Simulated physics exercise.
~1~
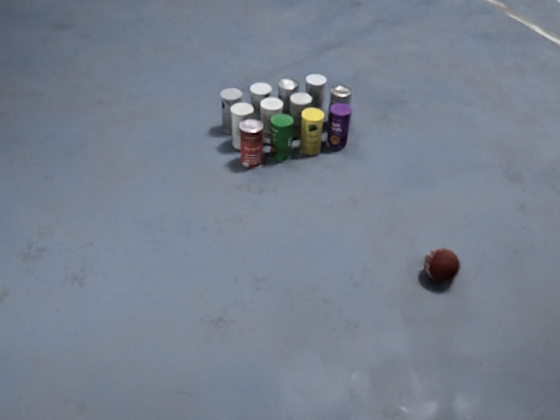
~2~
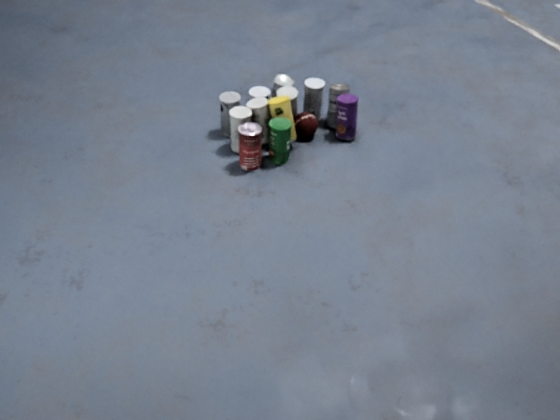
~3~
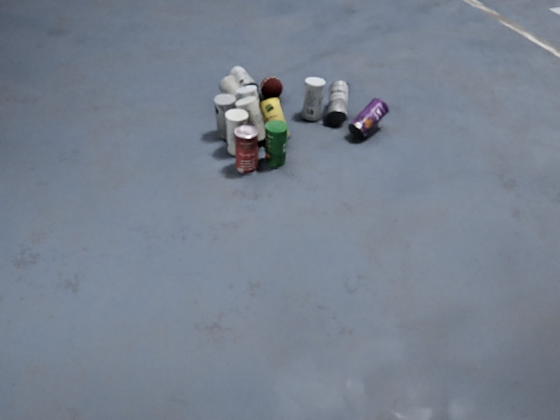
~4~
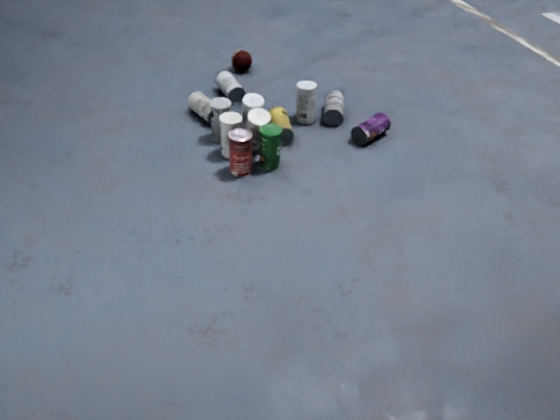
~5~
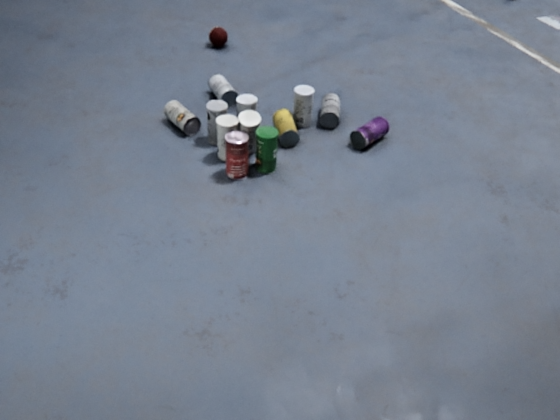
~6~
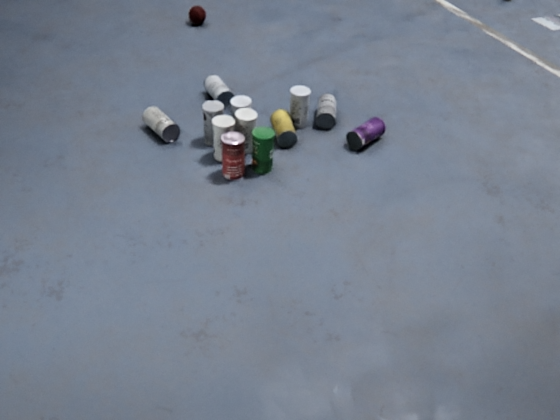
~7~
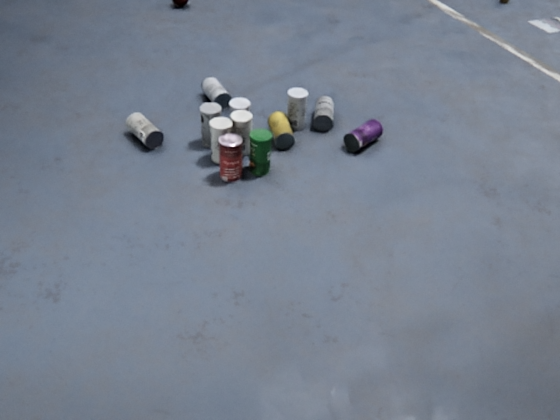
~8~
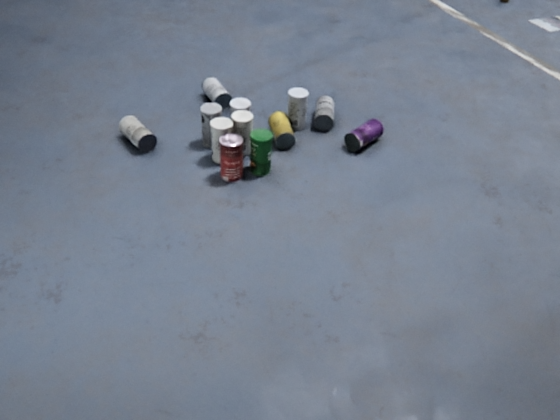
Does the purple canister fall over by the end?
Yes, the purple canister topples and ends up lying on its side to the right of the group.
